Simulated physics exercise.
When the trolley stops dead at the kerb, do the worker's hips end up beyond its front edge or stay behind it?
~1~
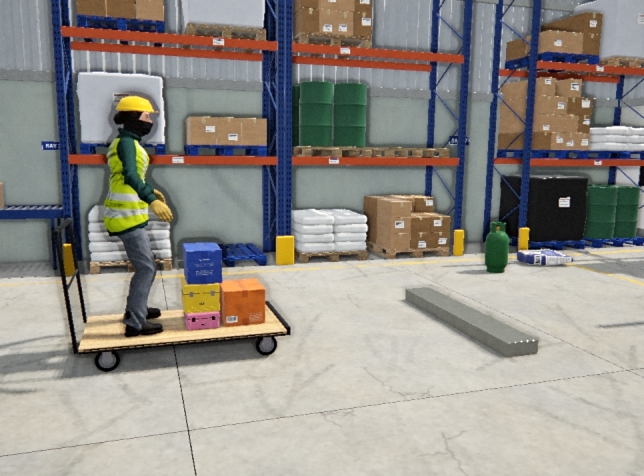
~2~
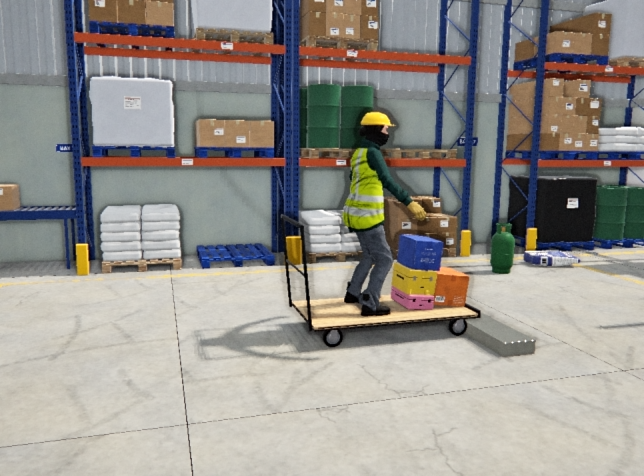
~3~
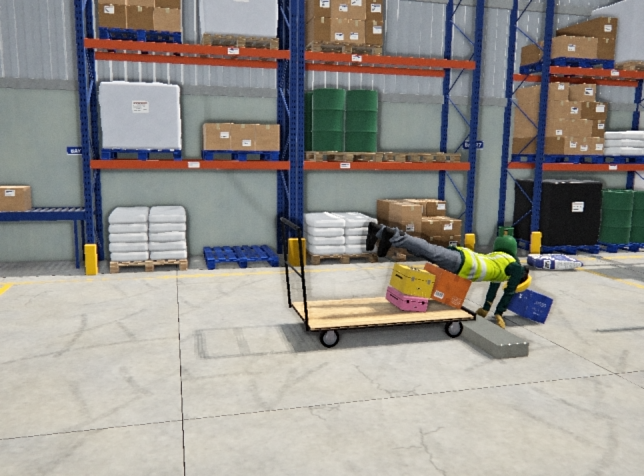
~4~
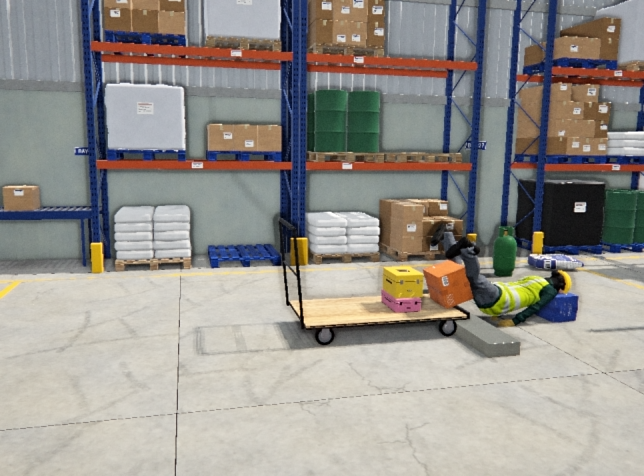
The worker's hips end up beyond the front edge. The worker pitches forward off the trolley and comes to rest slumped past it, near the blue box.
